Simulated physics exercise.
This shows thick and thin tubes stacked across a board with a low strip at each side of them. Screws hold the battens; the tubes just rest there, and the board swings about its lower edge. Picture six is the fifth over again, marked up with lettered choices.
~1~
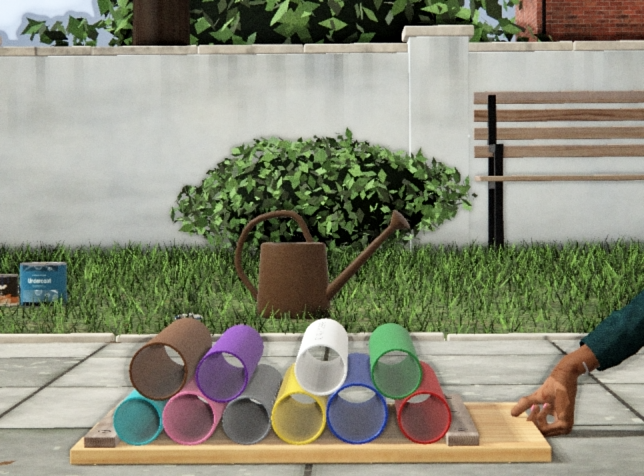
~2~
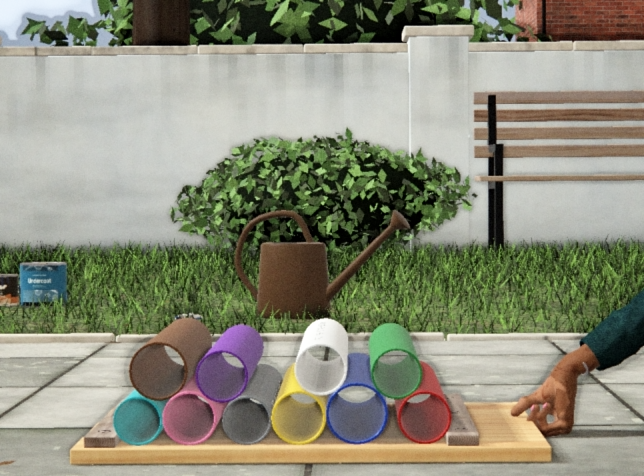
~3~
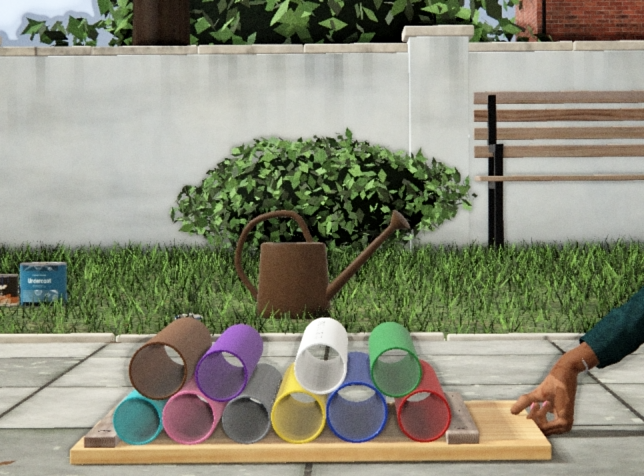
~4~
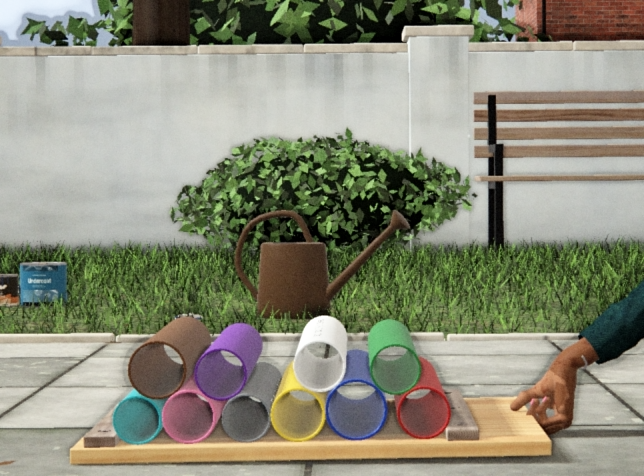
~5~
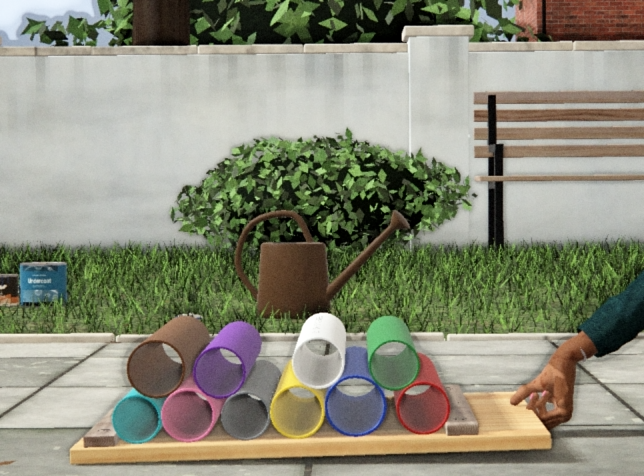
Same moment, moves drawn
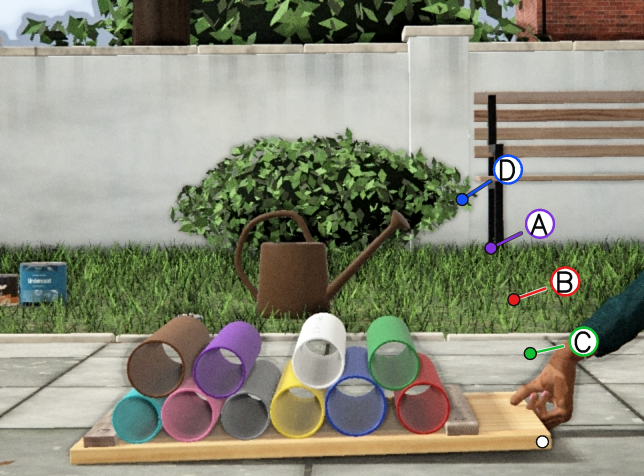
A wooden board carrying two rows of colourful tubes lies level on the paving, a hand at its right end. The hand then raises that end very slightly, giving the board a faint slope down to the left, and the tubes tilt with it, keeping their places in the stack.
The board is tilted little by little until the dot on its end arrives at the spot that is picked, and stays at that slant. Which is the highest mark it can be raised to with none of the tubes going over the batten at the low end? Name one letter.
The answer is mark B.
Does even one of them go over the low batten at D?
Yes.
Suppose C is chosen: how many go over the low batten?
With C, none.
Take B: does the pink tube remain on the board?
Yes, with B.
On the marked copy, A at (491, 248); B at (514, 299); C at (530, 353); D at (462, 200); the white dot at (542, 442).
Following B. Soon after the start, board at 14°.
Later, board at 19°.
In the end, board at 19°, none over the low batten.
As for the rest, A three over the low batten (purple, white, brown); C none over the low batten; D ten over the low batten.
